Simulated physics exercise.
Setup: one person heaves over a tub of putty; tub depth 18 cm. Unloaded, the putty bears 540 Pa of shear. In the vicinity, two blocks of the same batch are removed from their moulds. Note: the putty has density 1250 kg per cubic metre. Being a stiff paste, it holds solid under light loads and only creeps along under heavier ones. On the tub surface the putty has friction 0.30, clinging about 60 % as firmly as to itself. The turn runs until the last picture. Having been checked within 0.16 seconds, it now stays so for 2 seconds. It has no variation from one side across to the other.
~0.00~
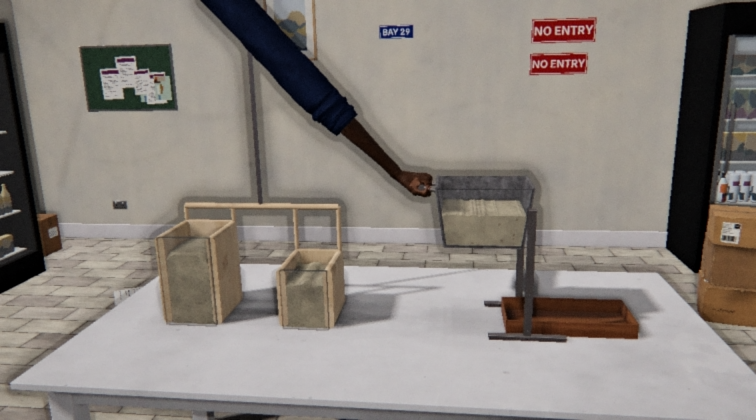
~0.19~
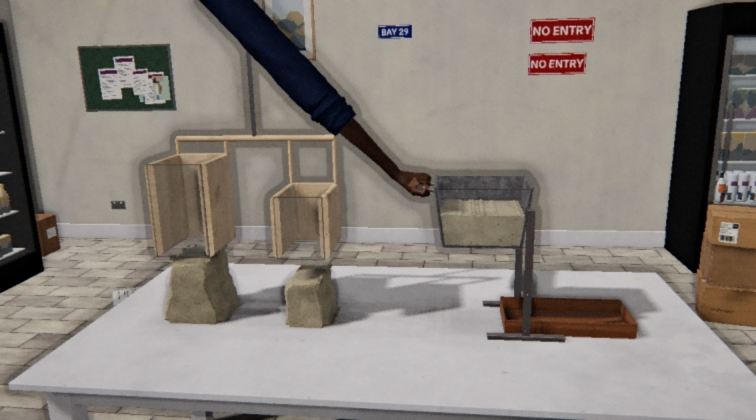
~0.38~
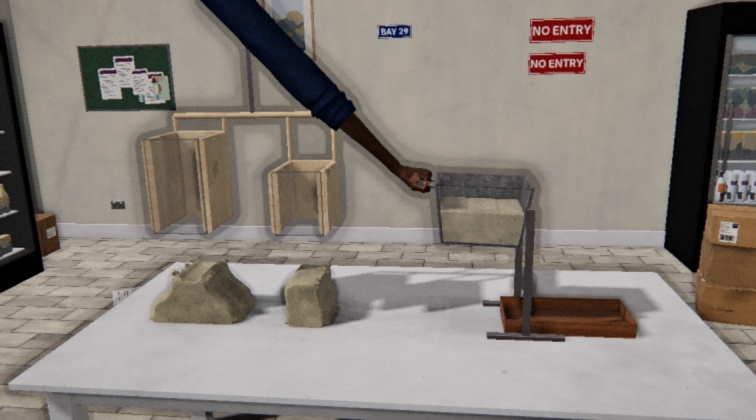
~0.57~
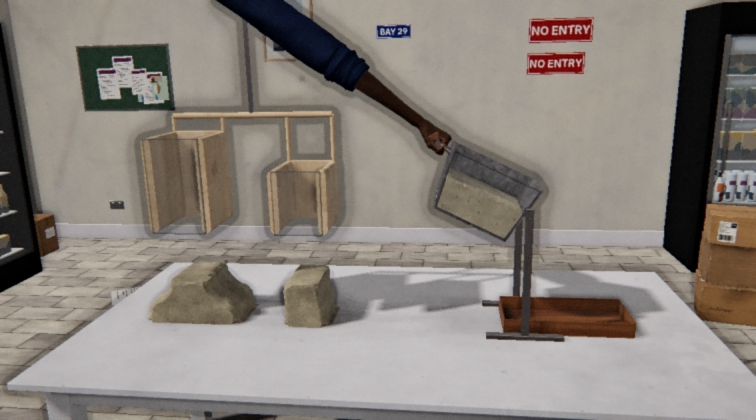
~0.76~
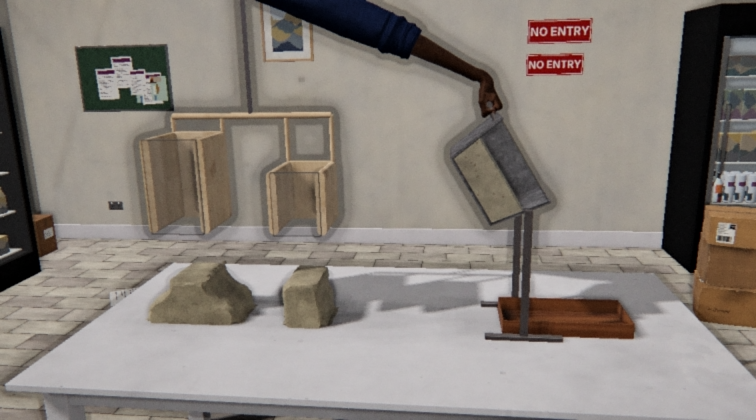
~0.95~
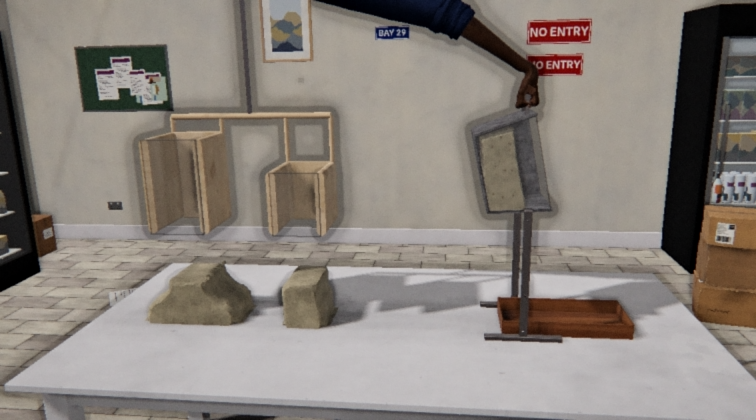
An arm tilting a grey tub of putty steeply clockwise above a brown tray, after two wooden moulds lift and the left block slumps.
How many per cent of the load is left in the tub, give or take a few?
I would say close to 99 percent.
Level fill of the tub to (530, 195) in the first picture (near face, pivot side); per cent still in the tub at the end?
It would come to roughly 50 percent.
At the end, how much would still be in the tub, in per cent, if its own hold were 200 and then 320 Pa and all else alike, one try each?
It'd be some 50 percent the first time and some 60 percent the second.
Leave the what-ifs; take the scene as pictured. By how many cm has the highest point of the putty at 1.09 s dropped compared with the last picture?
About 4 cm.
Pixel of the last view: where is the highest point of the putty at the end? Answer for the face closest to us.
Peak location: Approx. (533, 156).
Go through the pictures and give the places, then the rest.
The first picture shows handle-side rim at (438, 188), tilt 0 degrees; top of the putty at (449, 214); blocks stand 26 cm, 17 cm (left to right).
The second picture shows handle-side rim at (437, 188), tilt 0 degrees; top of the putty at (448, 214); blocks stand 23 cm, 16 cm (left to right).
The third picture shows handle-side rim at (438, 184), tilt 2 degrees; top of the putty at (443, 211); blocks stand 17 cm, 16 cm (left to right).
The fourth picture shows handle-side rim at (456, 150), tilt 26 degrees; top of the putty at (450, 179); blocks stand 16 cm, 16 cm (left to right).
The fifth picture shows handle-side rim at (503, 120), tilt 59 degrees; top of the putty at (481, 141); blocks stand 16 cm, 16 cm (left to right).
The sixth picture shows handle-side rim at (537, 116), tilt 79 degrees; top of the putty at (511, 132); blocks stand 16 cm, 16 cm (left to right).
After 1.09 s, the tub is at 79 degrees and holds 100 %.
After 1.26 s, the tub is at 79 degrees and holds 100 %.
After 1.43 s, the tub is at 79 degrees and holds 99 %.
After 1.60 s, the tub is at 79 degrees and holds 99 %.
After 2.95 s, at the end, the tub is at 79 degrees and holds 99 %.
